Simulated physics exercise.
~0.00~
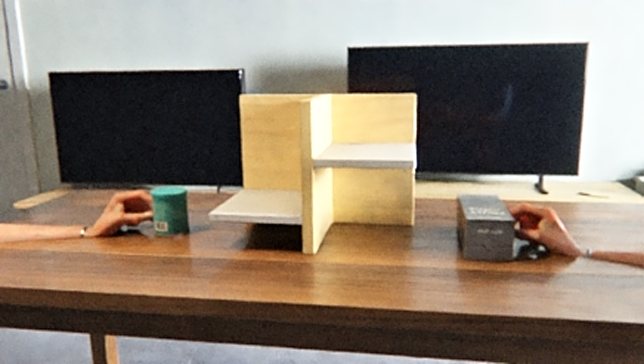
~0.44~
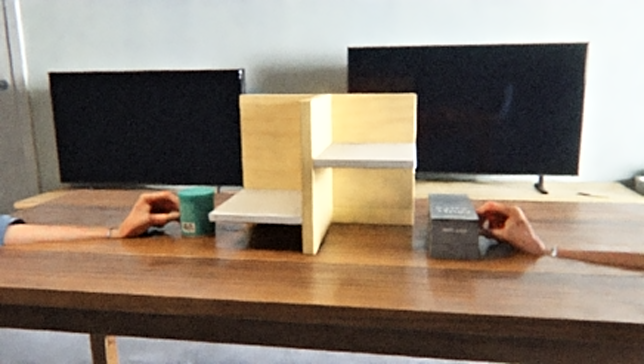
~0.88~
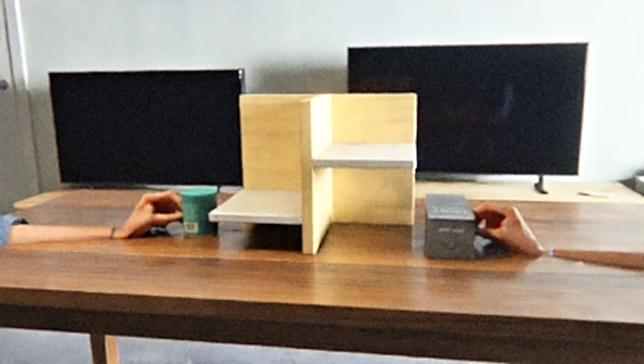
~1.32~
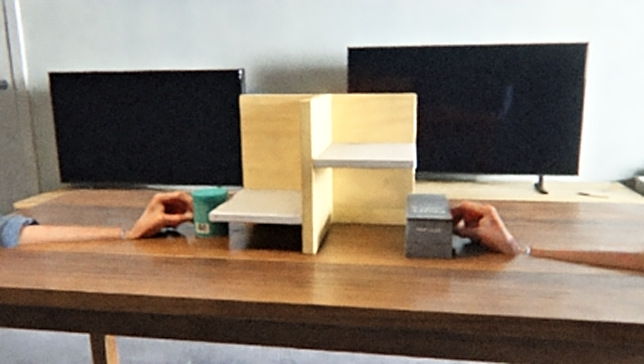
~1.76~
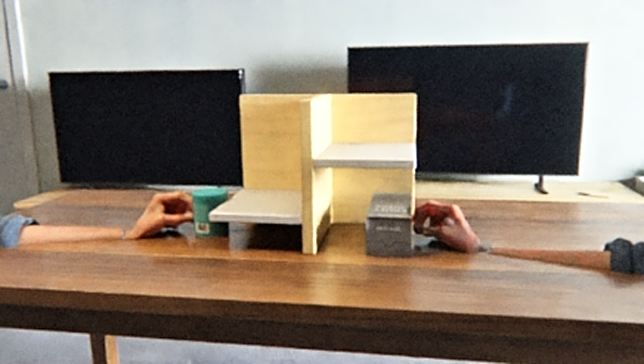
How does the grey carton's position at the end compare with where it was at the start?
At the start the grey carton sits out on the table to the right of the rack. By the end it is further left, beneath the right shelf.
Wooden tabletop with hands sliding turquoise tin and grey carton toward rack, tin stopping at left shelf, carton going under right.
